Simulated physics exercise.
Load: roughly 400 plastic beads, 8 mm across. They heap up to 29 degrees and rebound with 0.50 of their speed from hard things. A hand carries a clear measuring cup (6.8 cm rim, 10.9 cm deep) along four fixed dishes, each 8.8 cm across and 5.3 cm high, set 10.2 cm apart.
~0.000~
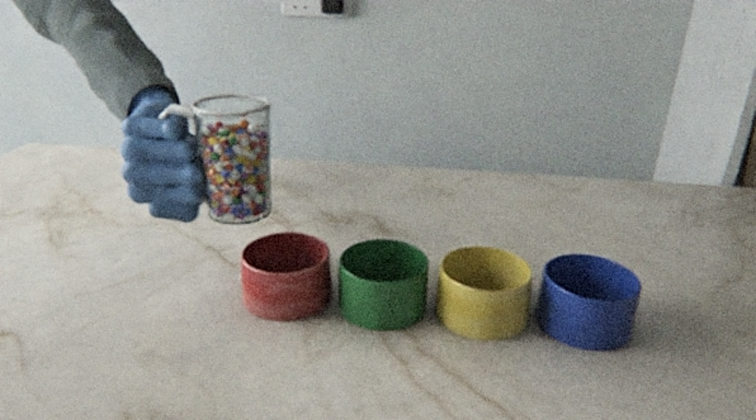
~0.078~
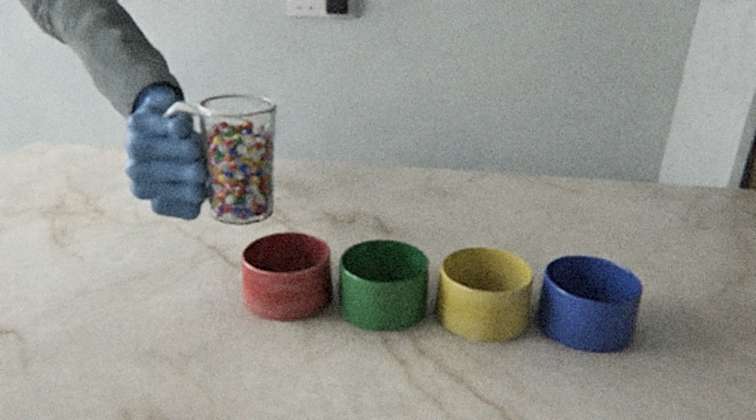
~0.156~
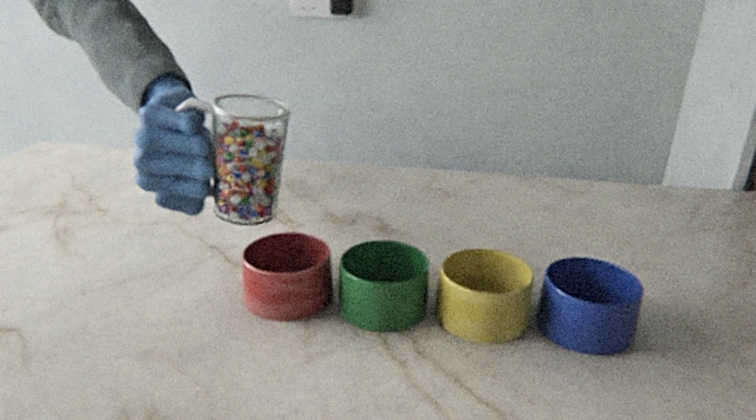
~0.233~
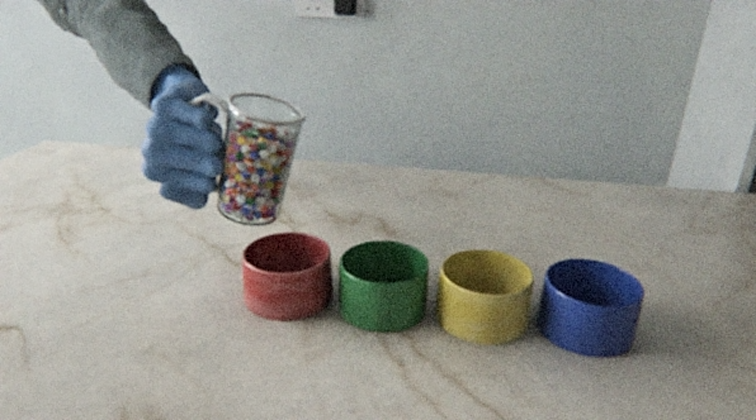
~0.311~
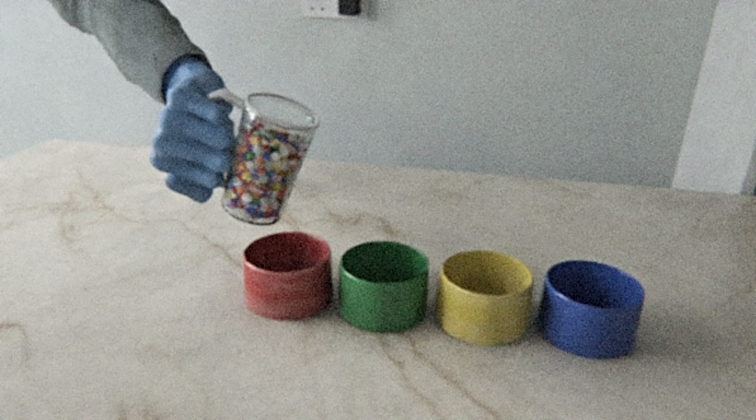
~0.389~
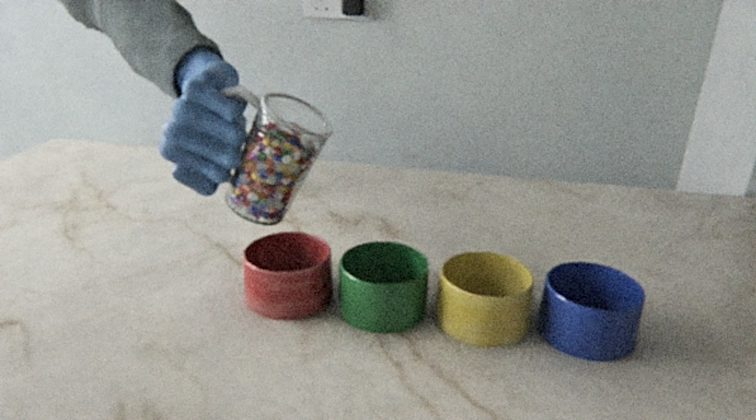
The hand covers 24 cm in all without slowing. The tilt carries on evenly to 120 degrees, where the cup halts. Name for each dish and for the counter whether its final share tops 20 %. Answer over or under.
Red: Under, blue: Under, green: Under, yellow: Over, counter: Under.
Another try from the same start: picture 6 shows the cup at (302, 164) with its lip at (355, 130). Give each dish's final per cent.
Red 0; blue 70; green 0; yellow 0.
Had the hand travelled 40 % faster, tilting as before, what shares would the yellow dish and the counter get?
Then: Yellow 10, counter 30.
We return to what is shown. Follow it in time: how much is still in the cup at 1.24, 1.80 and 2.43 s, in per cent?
About 100, 10, 0.
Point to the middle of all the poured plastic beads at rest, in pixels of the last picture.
Around (493, 300).
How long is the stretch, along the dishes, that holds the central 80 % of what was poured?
About 6 cm.
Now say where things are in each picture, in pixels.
Cup at (236, 160), tilt 0 degrees, lip at (267, 106), moved 0.0 cm; middle of the pieces at (239, 167); red dish at (286, 252); green dish at (384, 260); yellow dish at (486, 268); blue dish at (592, 277), in the first picture.
Cup at (240, 160), tilt 2 degrees, lip at (273, 108), moved 0.3 cm; middle of the pieces at (242, 167), in the second picture.
Cup at (248, 160), tilt 8 degrees, lip at (287, 113), moved 1.1 cm; middle of the pieces at (250, 168), in the third picture.
Cup at (257, 161), tilt 14 degrees, lip at (302, 119), moved 1.9 cm; middle of the pieces at (258, 168), in the fourth picture.
Cup at (267, 161), tilt 20 degrees, lip at (316, 125), moved 2.8 cm; middle of the pieces at (267, 169), in the fifth picture.
Cup at (276, 162), tilt 26 degrees, lip at (330, 132), moved 3.7 cm; middle of the pieces at (275, 169); red dish at (288, 251); green dish at (384, 262); yellow dish at (487, 273); blue dish at (594, 285). The cup turns about 80 degrees a second and travels 11 cm a second, in the sixth picture.
After 1.24 s, tilt 94 degrees; cup holds 100 %.
Then, at 1.80 s, tilt 120 degrees; cup holds 10 %, yellow 85 %.
After 2.43 s, tilt 120 degrees; cup holds 0 %, yellow 90 %.
At rest (2.7 s), red 0 %, blue 0 %, green 0 %, yellow 90 %, counter 10 %.
